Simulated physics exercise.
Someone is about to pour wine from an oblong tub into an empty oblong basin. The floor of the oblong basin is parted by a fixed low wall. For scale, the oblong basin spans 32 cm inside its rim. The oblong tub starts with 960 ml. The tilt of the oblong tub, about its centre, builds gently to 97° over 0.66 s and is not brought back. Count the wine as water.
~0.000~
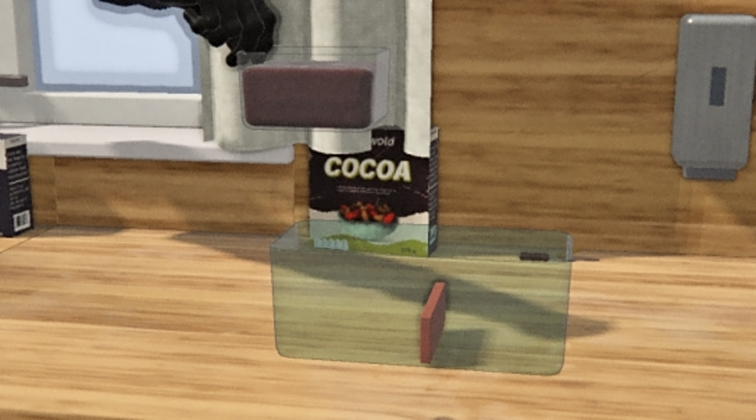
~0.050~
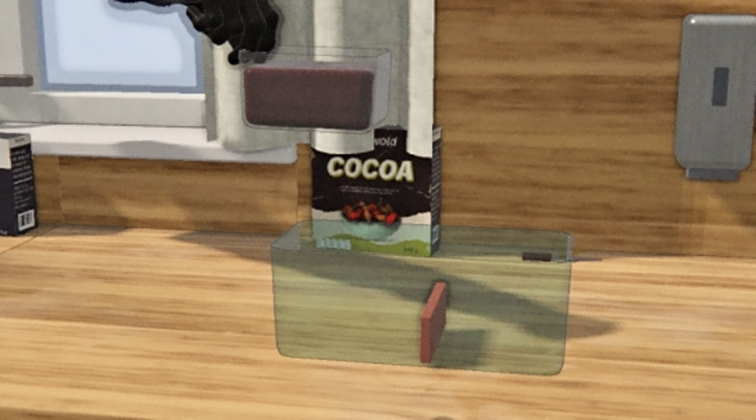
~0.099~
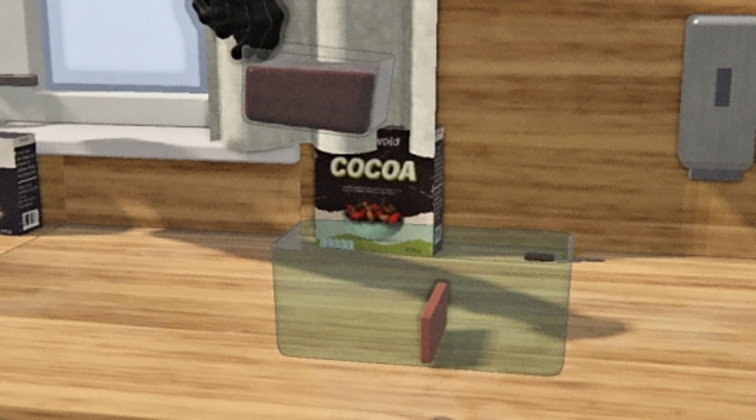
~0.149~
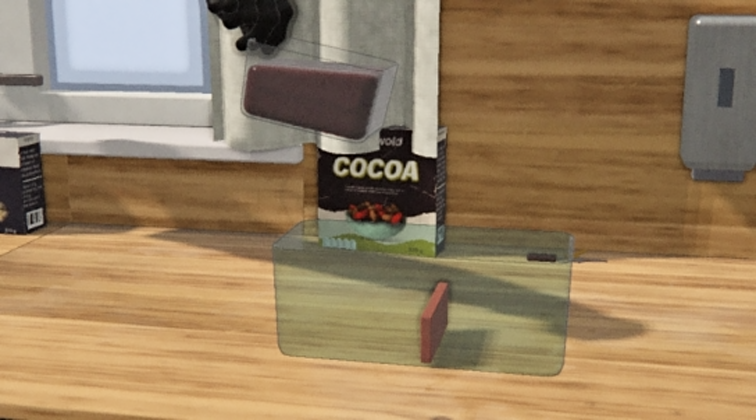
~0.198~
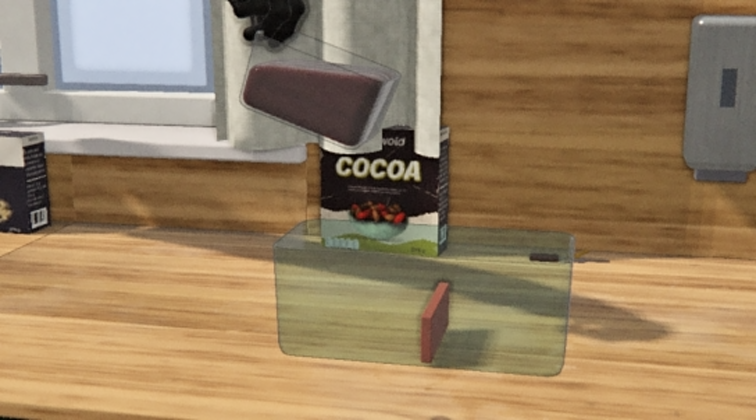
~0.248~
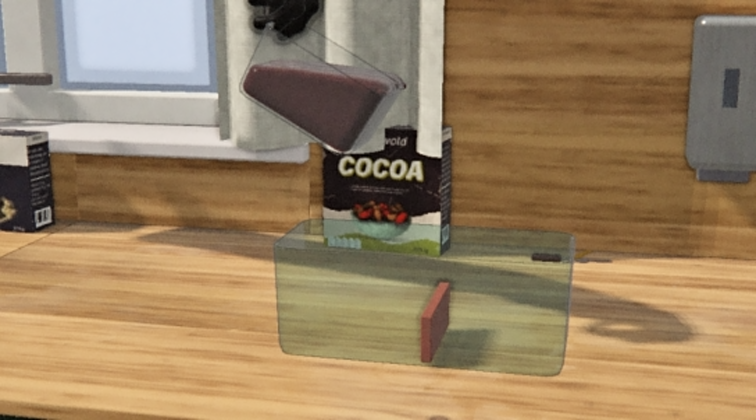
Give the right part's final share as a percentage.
The far part has some 55 per cent.
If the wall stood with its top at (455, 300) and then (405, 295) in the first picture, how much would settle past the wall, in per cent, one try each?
In turn about 35 and 75 per cent.
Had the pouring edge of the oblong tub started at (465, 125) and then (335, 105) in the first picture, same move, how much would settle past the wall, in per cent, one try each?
In turn about 85 and 5 per cent.
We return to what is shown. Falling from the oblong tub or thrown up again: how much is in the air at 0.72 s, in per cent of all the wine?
About 9 per cent.
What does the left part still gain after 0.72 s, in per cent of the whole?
Some 18 per cent.
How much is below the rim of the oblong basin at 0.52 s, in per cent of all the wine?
Near 18 in a hundred.
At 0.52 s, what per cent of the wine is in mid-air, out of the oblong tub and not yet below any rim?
Some 52 per cent.
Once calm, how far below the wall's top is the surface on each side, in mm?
Left about 38 mm, right about 24 mm.
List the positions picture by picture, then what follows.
In the first frame, tilt 0°; pouring edge (382, 53); surface from (255, 65) to (381, 67); the oblong basin's rim runs from (284, 235) to (571, 249); the wall's top is at (434, 301).
In the second frame, tilt 1°; pouring edge (384, 55); surface from (257, 65) to (383, 68).
In the third frame, tilt 5°; pouring edge (387, 61); surface from (259, 64) to (385, 70).
In the fourth frame, tilt 12°; pouring edge (390, 69); surface from (262, 64) to (388, 72).
In the fifth frame, tilt 20°; pouring edge (393, 80); surface from (263, 64) to (393, 75).
In the sixth frame, tilt 30°; pouring edge (393, 93); surface from (264, 65) to (393, 85); 4 per cent is over the edge.
By 0.52 s the tilt is 87° and 31 per cent is still to pour, 1 is left of the wall and 17 right of it.
By 0.72 s the tilt is 97° and 9 per cent is still to pour, 16 is left of the wall and 59 right of it.
By 0.93 s the tilt is 97° and 2 per cent is still to pour, 29 is left of the wall and 55 right of it.
By 1.16 s the tilt is 97° and 0 per cent is still to pour, 33 is left of the wall and 55 right of it.
At rest 35 per cent lies left of the wall, 55 right of it and 10 outside.
